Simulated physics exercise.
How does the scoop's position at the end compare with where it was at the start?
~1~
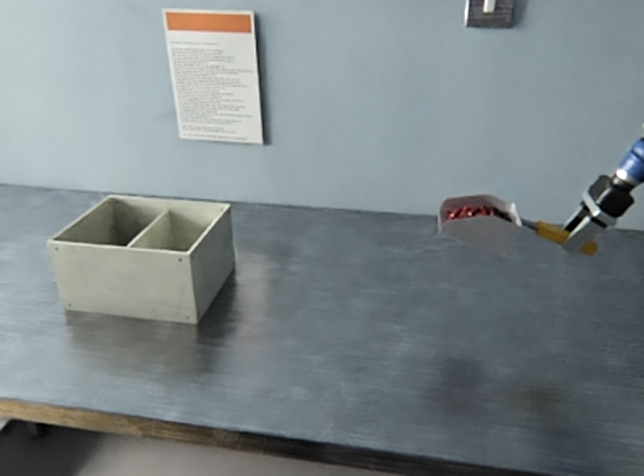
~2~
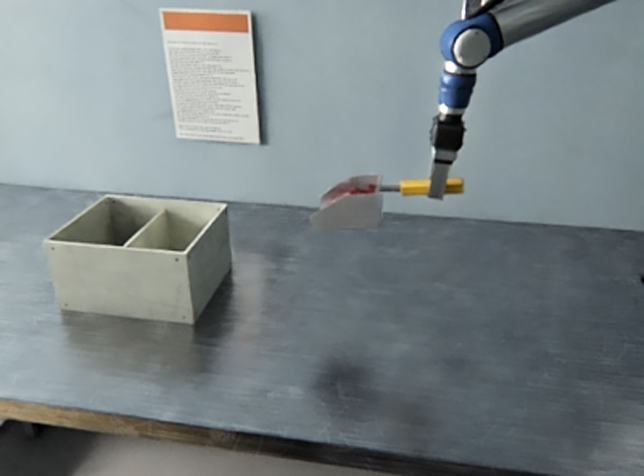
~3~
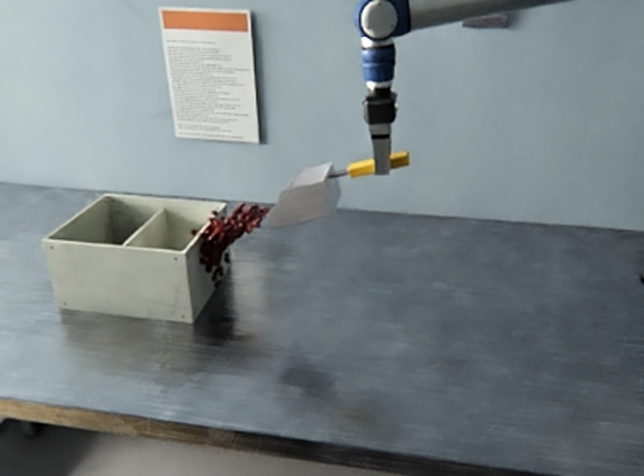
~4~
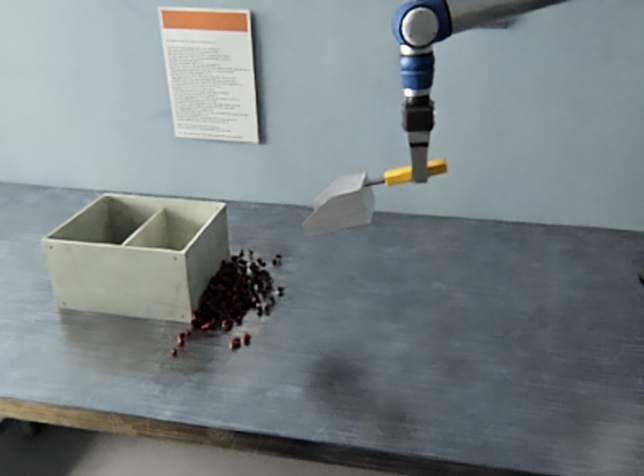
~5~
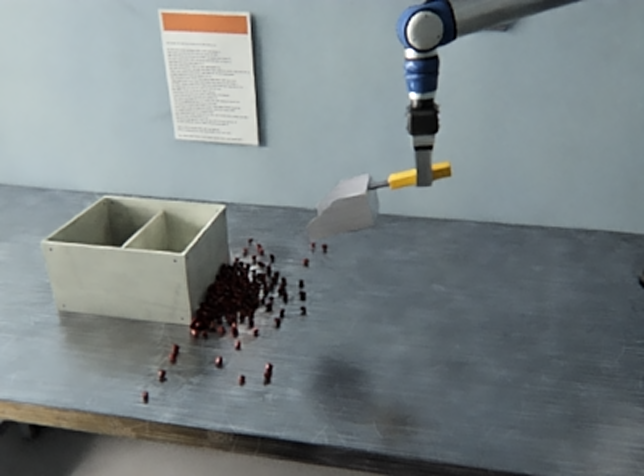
The scoop ends up farther left, nearer the divided bin, than it was at the start.
